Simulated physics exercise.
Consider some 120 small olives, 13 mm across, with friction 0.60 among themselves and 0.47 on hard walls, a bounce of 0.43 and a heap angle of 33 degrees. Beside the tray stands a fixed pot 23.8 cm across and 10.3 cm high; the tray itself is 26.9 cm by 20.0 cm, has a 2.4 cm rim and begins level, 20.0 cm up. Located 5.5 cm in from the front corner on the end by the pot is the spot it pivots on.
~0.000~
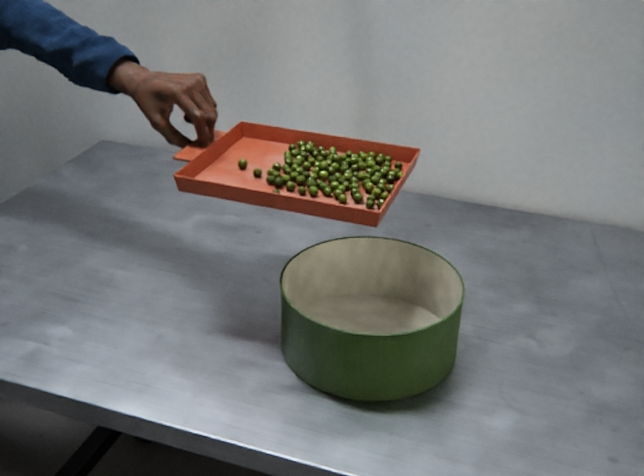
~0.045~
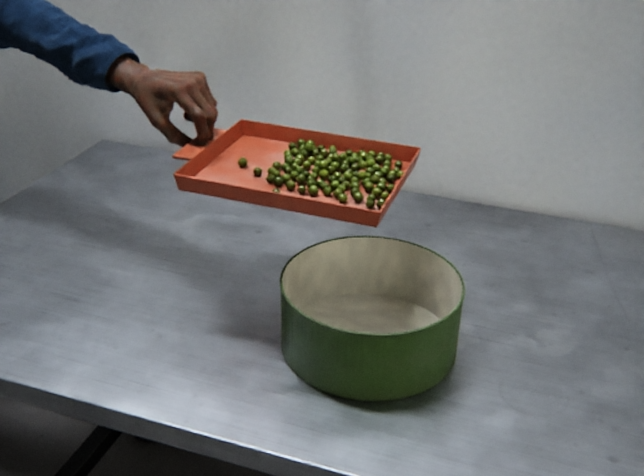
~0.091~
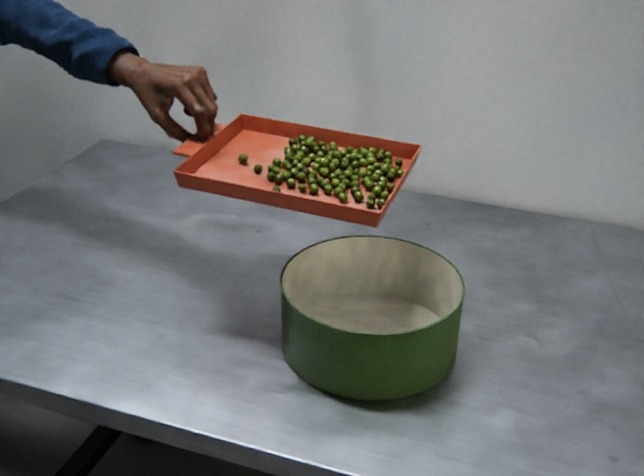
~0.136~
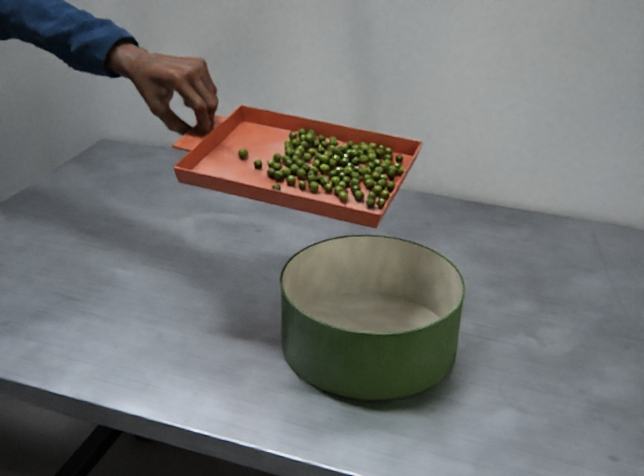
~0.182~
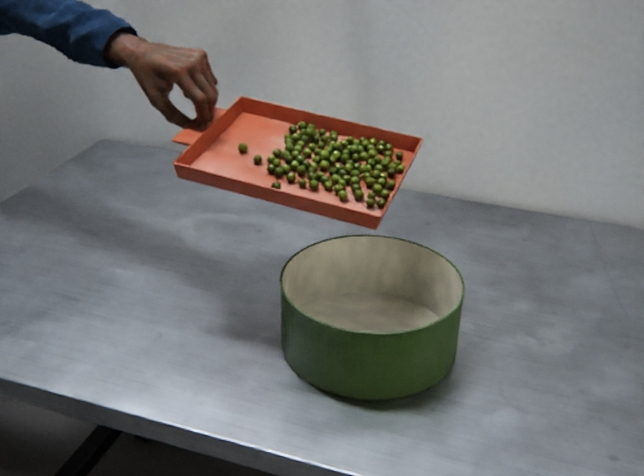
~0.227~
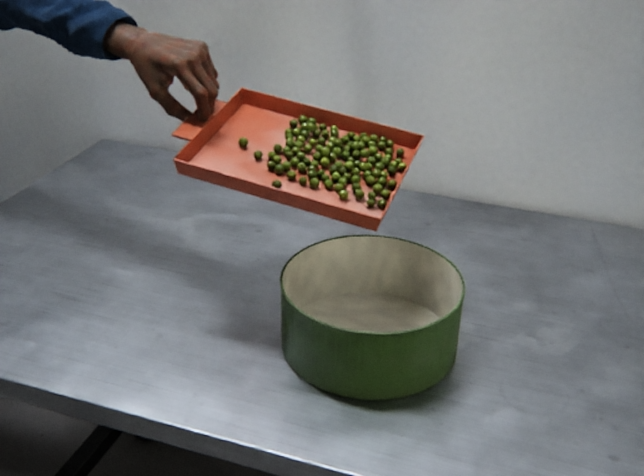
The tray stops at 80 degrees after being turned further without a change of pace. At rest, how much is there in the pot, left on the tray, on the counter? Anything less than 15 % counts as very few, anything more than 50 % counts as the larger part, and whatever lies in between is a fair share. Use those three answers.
Pot: Very few. Left on the tray: The larger part. Counter: Very few.
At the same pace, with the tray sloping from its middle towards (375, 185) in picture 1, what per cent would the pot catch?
0 %.
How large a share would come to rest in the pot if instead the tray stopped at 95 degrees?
It would be near 100 per cent.
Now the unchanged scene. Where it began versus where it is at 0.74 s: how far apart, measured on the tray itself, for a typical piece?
About 6 cm.
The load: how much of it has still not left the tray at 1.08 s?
I'd say close to 100 per cent.
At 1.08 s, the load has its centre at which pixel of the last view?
The load's centre is near (360, 169) at that time.
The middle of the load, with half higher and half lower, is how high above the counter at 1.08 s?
Roughly 26 centimetres.
Then, at 0.74 s, tilt 44 degrees; the tray holds 100 %, the pot 0 %.
Then, at 1.08 s, tilt 66 degrees; the tray holds 100 %, the pot 0 %.
Then, at 1.51 s, tilt 80 degrees; the tray holds 95 %, the pot 5 %.
By 2.1 s all is still; pot 5 %, tray 95 %, counter 0 %.
